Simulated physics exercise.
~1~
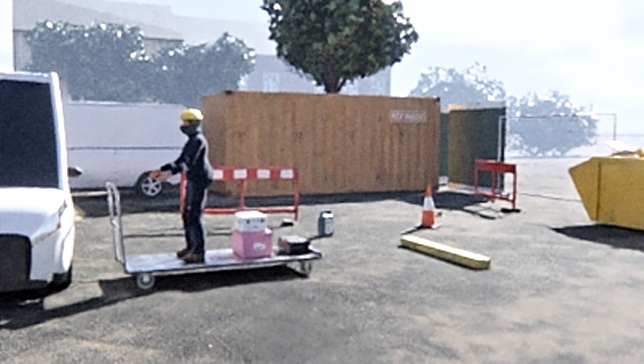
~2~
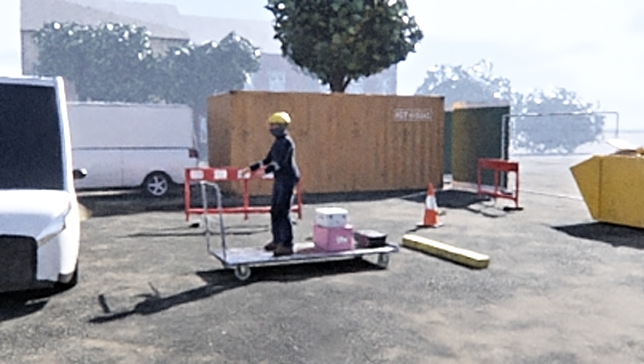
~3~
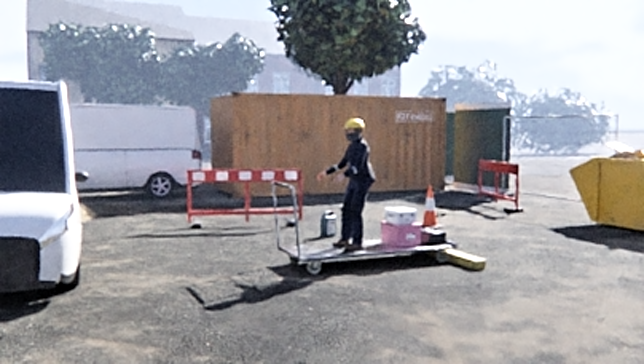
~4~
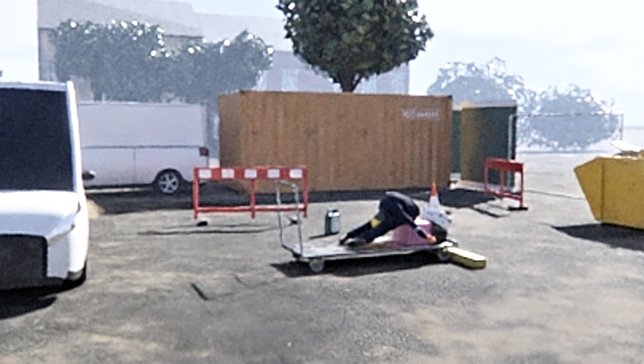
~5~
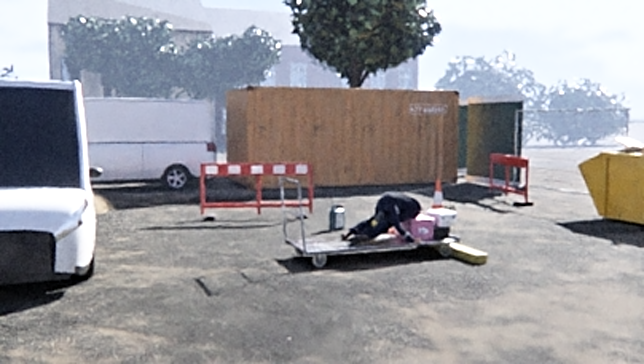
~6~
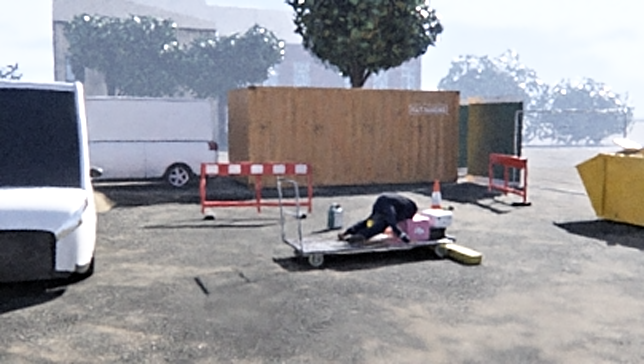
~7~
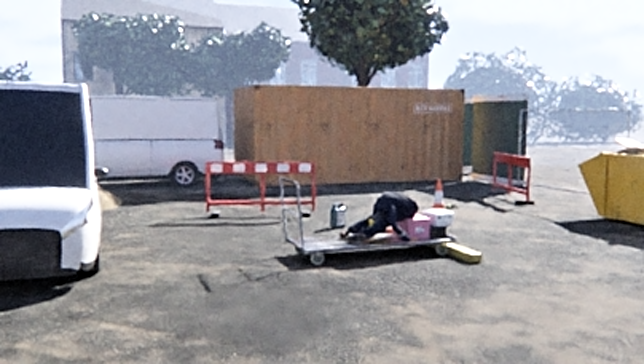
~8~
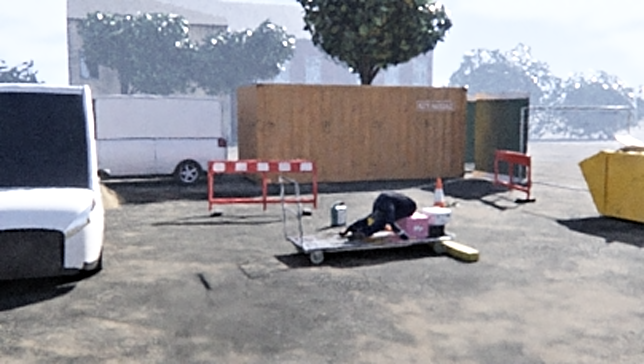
In a hazy outdoor yard, a person in a yellow hard hat rode standing on a flat trolley that rolled right and stopped at a yellow kerb, then toppled forward onto the pink tote and white toolbox and lay slumped on the deck, everything still aboard.
